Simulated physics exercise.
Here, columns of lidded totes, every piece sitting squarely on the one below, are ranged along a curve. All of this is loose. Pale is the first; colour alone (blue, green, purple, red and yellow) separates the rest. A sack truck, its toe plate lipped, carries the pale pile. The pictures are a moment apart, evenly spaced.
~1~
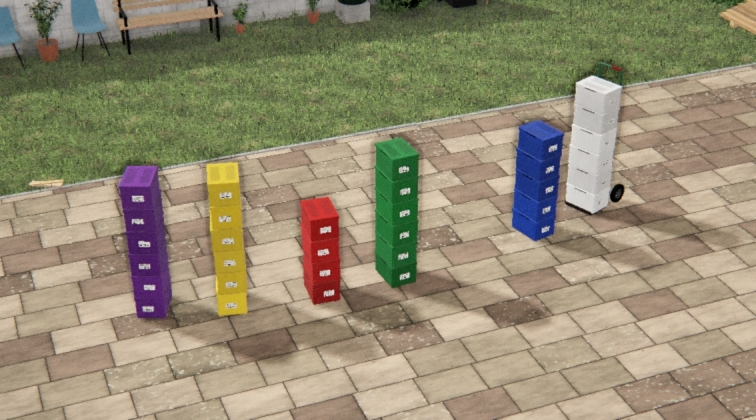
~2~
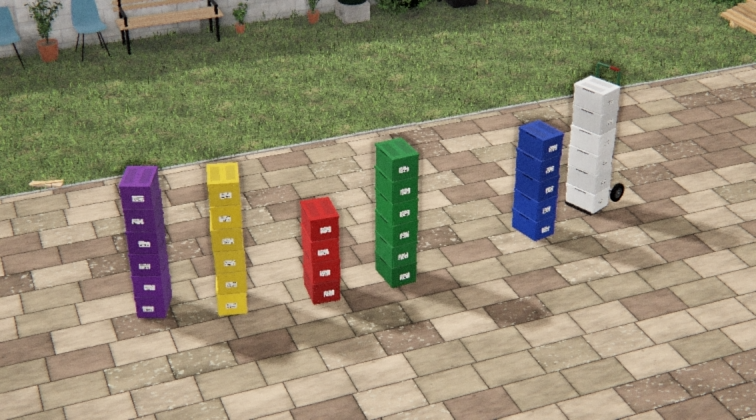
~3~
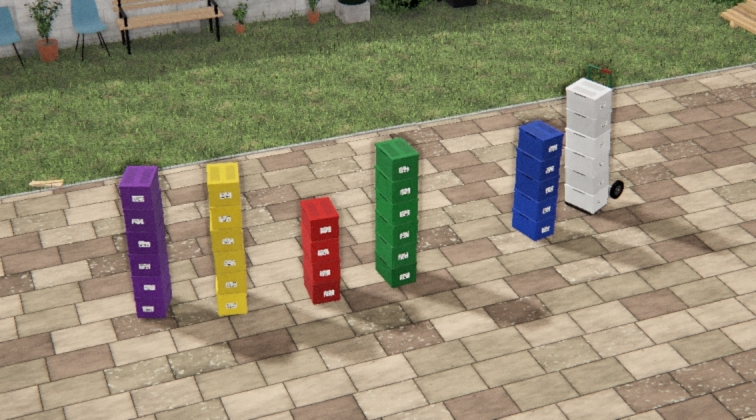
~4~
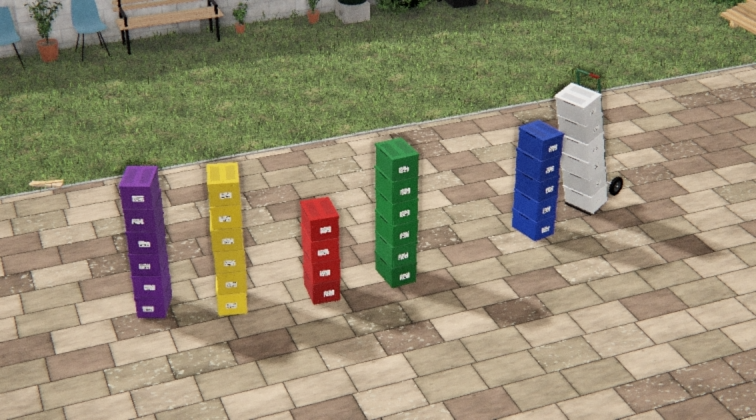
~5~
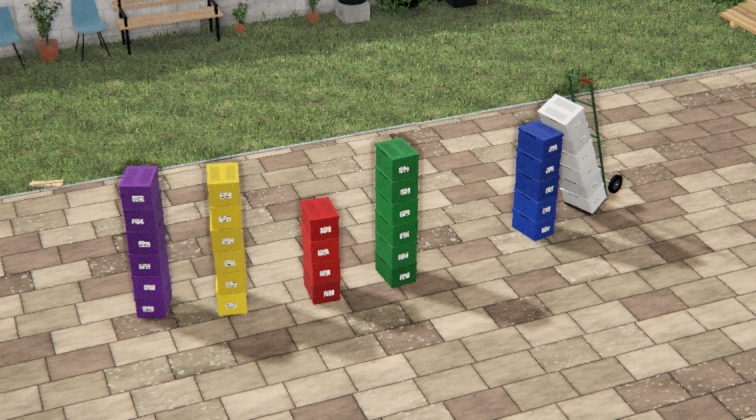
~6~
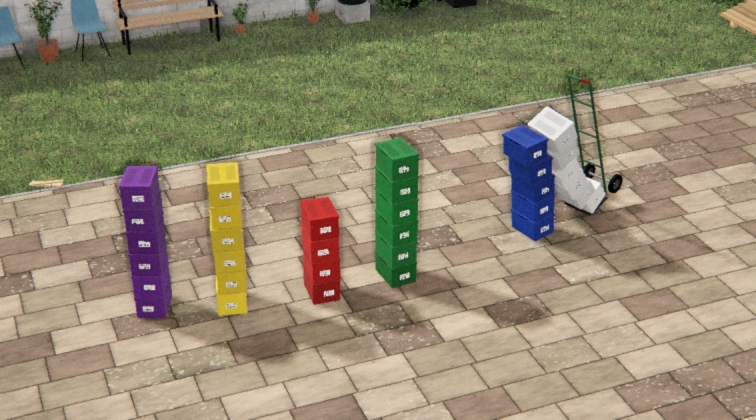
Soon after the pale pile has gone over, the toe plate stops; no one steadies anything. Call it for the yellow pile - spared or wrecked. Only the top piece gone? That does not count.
The yellow pile is spared.
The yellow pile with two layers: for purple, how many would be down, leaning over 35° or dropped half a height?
Pieces down at the end for purple: 0.
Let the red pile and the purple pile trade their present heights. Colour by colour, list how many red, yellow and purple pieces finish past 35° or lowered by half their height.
Per pile: Red 0; yellow 0; purple 0.
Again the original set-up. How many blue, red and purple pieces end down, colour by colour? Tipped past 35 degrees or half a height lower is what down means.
Colour by colour, blue 5, red 0, purple 0.
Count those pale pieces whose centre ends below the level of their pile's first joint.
Count = 5.
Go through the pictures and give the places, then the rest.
In the first frame (each place is the centre of the face we see best), truck frame level; top yellow tote (224, 195); top blue tote (530, 144); the others all in place.
In the second frame, truck frame rocked barely; top yellow tote (224, 195).
In the third frame, truck frame rocked a little, top of the pale pile leaning a little; top yellow tote (224, 195); the others all in place.
In the fourth frame, truck frame rocked a little, top of the pale pile leaning a little; top yellow tote (224, 195); the others all in place.
In the fifth frame, truck frame (594, 107) rocked clearly, top of the pale pile leaning clearly; top yellow tote (224, 195); the others all in place.
In the sixth frame, truck frame (593, 107) rocked clearly, top of the pale pile leaning well over; top yellow tote (224, 195); top blue tote (514, 151) tilted barely; steepest lean, the tote at (523, 225); 5 have shifted.
Just after the last frame, 6 of the pale pile down; none of the 6 yellow totes down (0 of 27 in all colours); top yellow tote unmoved; top blue tote tilted clearly.
A moment on, 6 of the pale pile down; none of the 6 yellow totes down (5 of 27 in all colours); top yellow tote unmoved; top blue tote tilted well over, about its own height lower.
Further on, 6 of the pale pile down; none of the 6 yellow totes down (5 of 27 in all colours); top yellow tote unmoved; top blue tote on its side.
When it is over, 6 of the pale pile down; none of the 6 yellow totes down (5 of 27 in all colours); top yellow tote unmoved; top blue tote on its side. In pixels of the last frame, middles, top yellow tote near (224, 185), top blue tote near (420, 261).
